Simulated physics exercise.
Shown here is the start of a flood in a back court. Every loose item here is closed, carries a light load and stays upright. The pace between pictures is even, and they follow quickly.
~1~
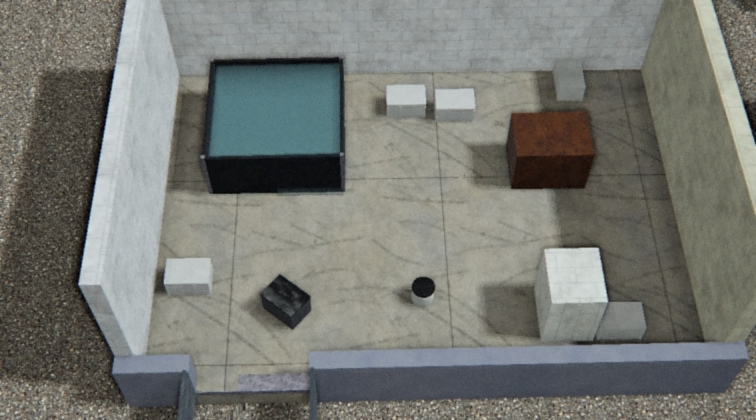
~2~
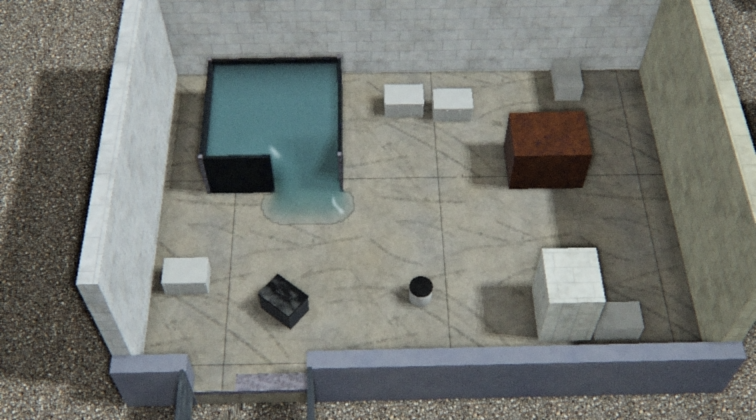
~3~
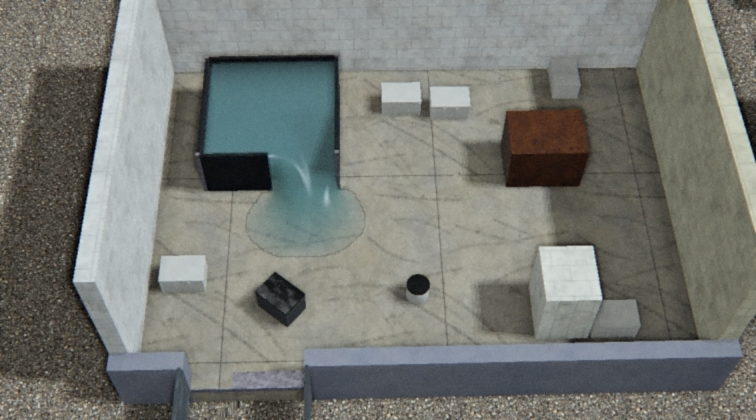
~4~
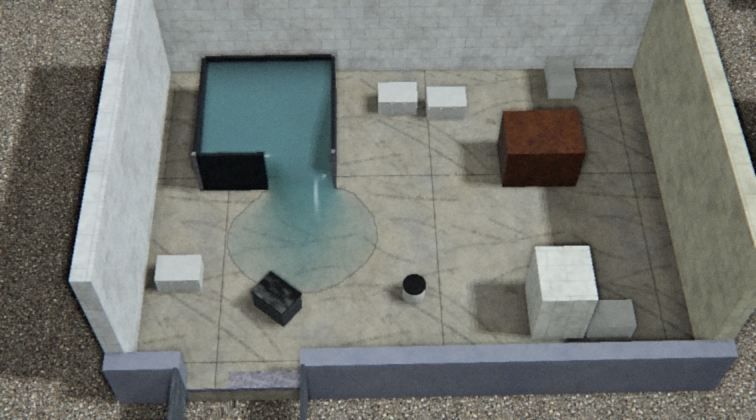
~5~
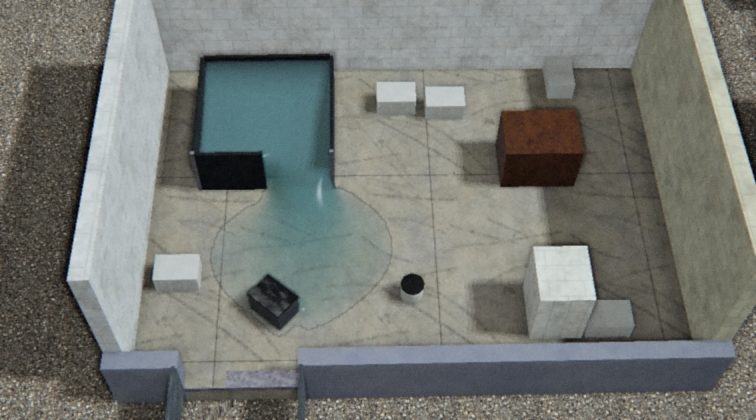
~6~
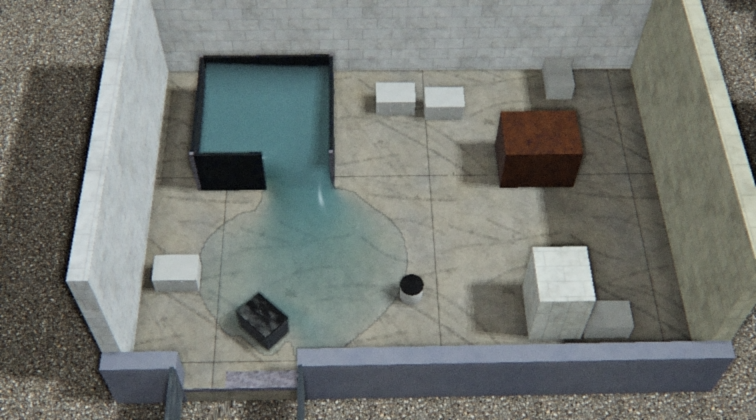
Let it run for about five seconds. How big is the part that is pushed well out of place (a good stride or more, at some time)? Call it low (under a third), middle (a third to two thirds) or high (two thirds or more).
Low.
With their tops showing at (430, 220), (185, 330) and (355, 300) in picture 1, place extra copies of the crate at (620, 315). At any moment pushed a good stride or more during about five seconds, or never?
Each in turn: Stays in place, stays in place, pushed clear.
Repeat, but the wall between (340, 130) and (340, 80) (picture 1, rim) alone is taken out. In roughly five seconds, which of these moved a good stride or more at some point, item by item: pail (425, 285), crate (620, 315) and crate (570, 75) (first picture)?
First stays short of it, second stays short of it, third covers that distance.
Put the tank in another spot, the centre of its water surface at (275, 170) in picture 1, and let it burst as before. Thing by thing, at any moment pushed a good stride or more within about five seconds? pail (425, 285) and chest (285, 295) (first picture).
As listed: Moved that far, shifted that much.
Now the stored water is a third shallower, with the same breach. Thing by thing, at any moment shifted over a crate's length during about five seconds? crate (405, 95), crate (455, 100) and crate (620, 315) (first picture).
Taking them as listed, the first came up short, the second came up short and the third came up short.
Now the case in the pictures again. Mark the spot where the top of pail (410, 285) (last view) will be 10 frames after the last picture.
Look for it near pixel (615, 336).
A moment on, 1 of 7 are well off their spots; 0 afloat.
Next, 2 of 7 are well off their spots; 1 afloat.
Later, 2 of 7 are well off their spots; 1 afloat.
In the end, 2 of 7 are well off their spots, and 2 have been at some point; 1 afloat.
